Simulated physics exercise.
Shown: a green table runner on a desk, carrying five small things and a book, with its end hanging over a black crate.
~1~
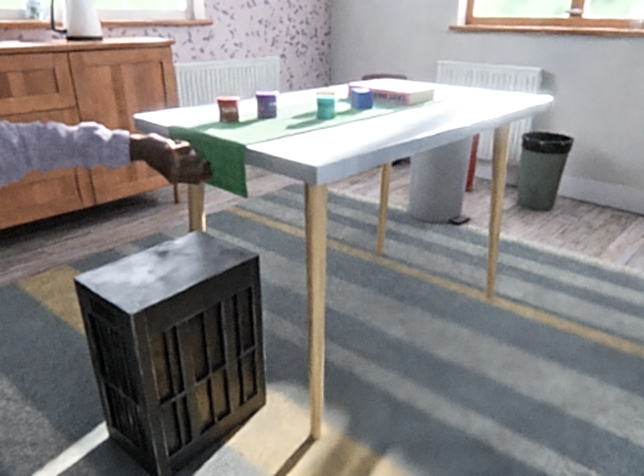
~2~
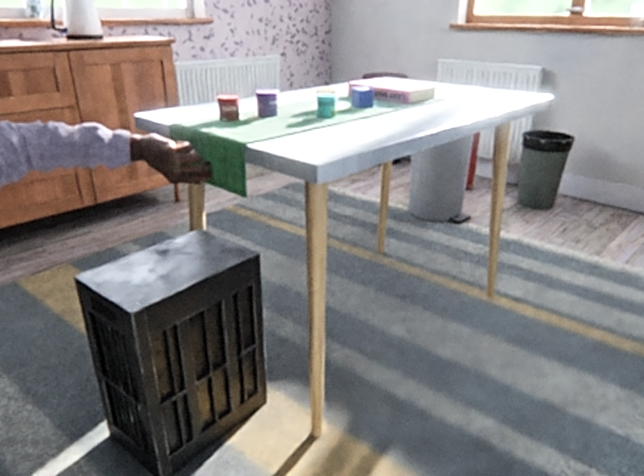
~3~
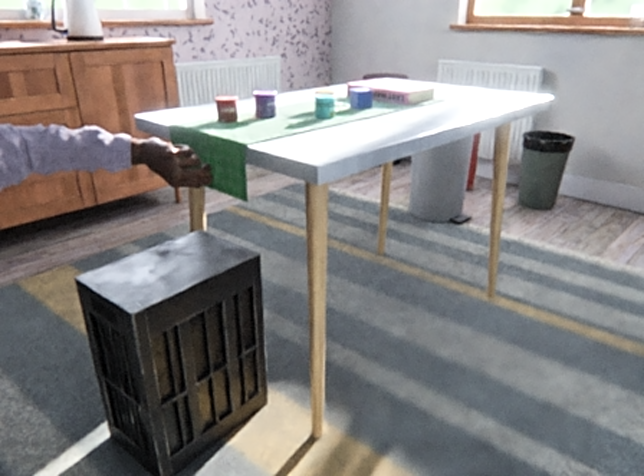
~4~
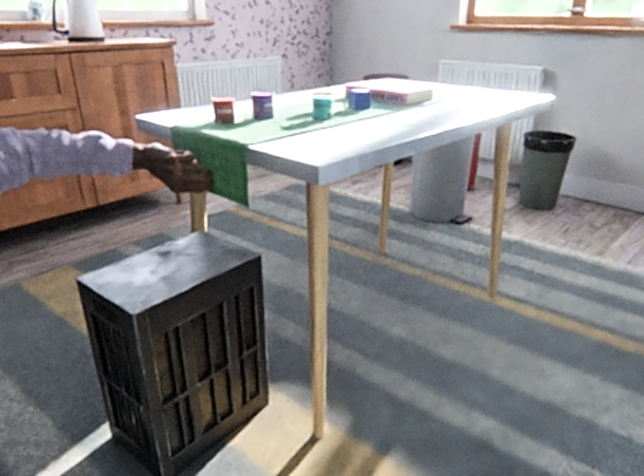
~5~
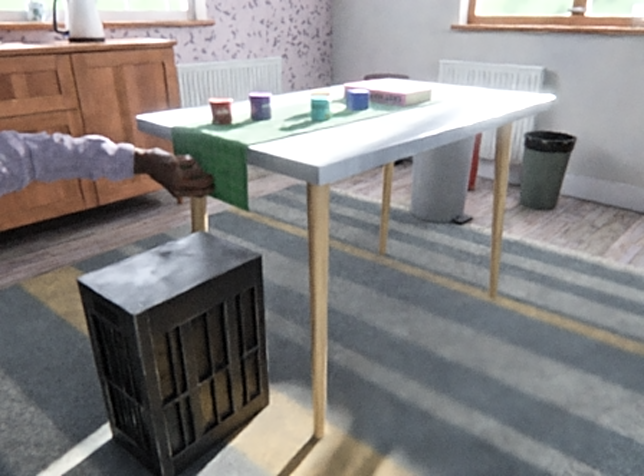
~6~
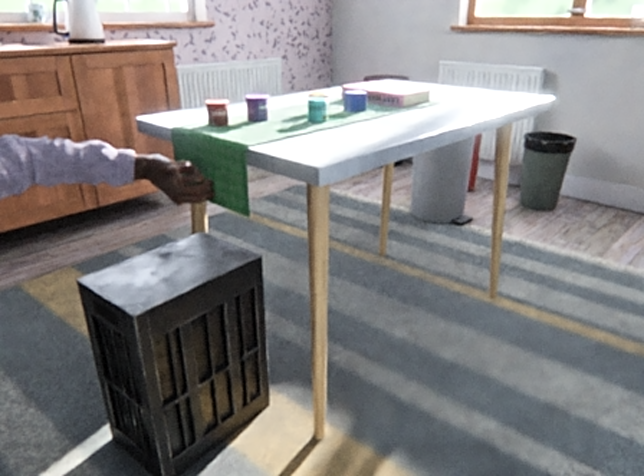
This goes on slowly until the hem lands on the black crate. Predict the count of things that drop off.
Count: One.
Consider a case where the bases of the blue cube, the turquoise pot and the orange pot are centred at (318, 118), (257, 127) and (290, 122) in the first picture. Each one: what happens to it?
The blue cube stays put, the turquoise pot topples down, and the orange pot stays put.
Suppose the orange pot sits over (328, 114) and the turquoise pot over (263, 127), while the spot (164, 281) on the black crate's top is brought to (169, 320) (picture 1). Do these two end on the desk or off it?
The orange pot stays aboard, and the turquoise pot does not stay aboard.
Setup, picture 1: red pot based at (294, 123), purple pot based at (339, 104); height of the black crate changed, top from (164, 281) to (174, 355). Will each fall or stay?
First the red pot: It ends off the top. Then the purple pot: It is still up there.
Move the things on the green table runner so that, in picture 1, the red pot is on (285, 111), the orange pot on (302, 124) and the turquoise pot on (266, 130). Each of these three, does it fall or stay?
Each in turn: The red pot stays aloft, the orange pot stays aloft, the turquoise pot goes down.
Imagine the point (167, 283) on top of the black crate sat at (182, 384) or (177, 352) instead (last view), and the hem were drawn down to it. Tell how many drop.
Counting them gives 4 and 3.
Soon after, hem near (213, 220); all still up.
Then, hem on the crate; red pot gone.
At rest, hem on the crate; red pot gone. The count of fallen things is one.
